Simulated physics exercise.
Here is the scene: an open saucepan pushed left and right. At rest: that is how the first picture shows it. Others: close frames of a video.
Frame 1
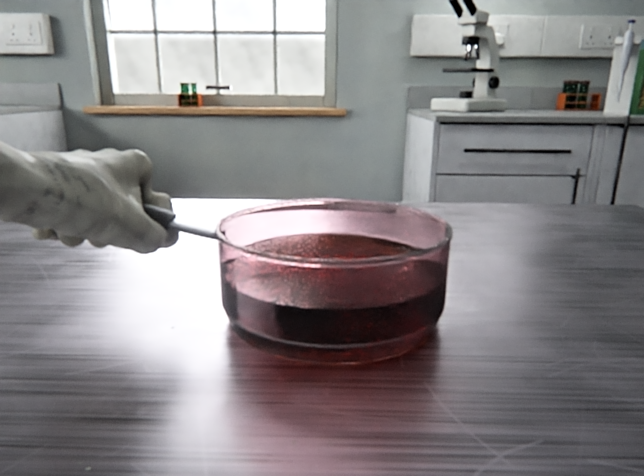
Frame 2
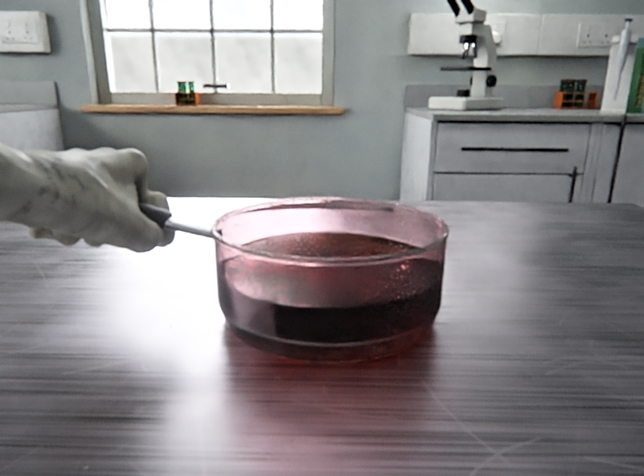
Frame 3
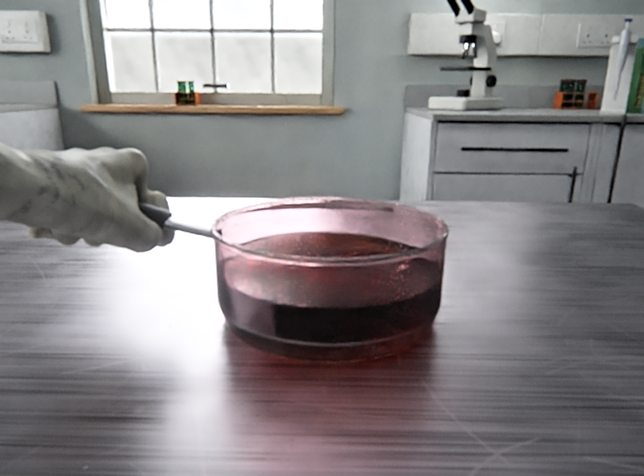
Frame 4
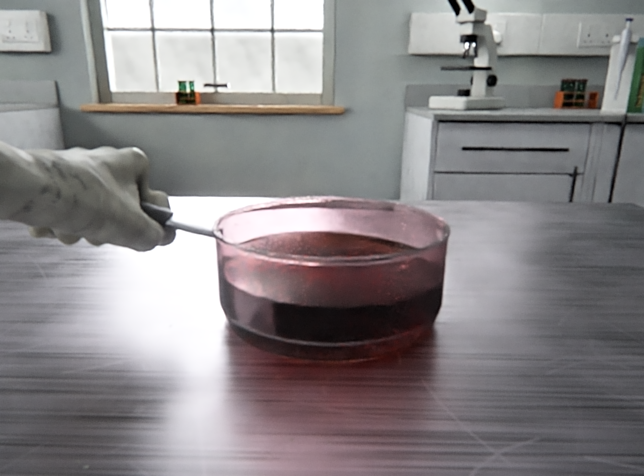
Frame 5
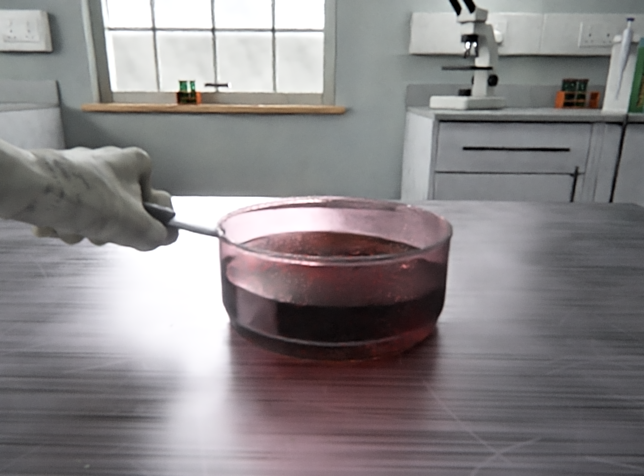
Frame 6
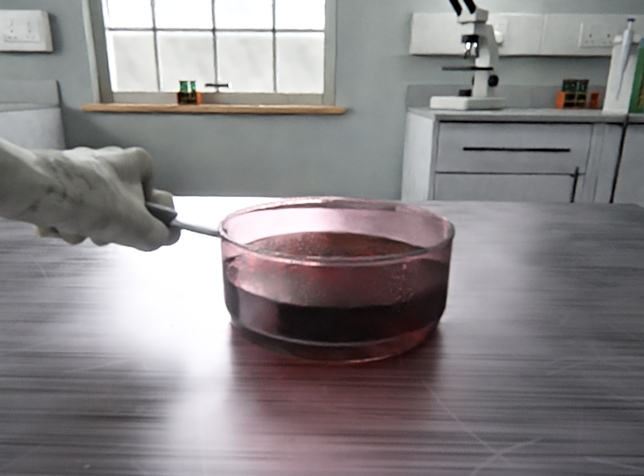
In a grey laboratory, seen from the front and slightly above a shiny tabletop, a pale window stands behind at left and a white microscope sits on a counter at right. A pale gloved hand at left grips the dark handle of a clear, pink-tinted round pan about half full of dark red liquid. The hand shifts the pan very slightly left, then slightly back right, while the liquid's surface stays about level.
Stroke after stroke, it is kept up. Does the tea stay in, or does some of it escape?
I think the liquid will stay in at this beat.
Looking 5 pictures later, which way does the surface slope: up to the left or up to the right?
It's higher on the left-hand edge, I'd say.
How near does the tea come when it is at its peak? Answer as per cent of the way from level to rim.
40%, by my reckoning.
Next, the highest wave so far stays far below the rim.
After that, the highest wave so far climbs under half way to the rim.
Finally, the highest wave so far climbs under half way to the rim; nothing has left it.
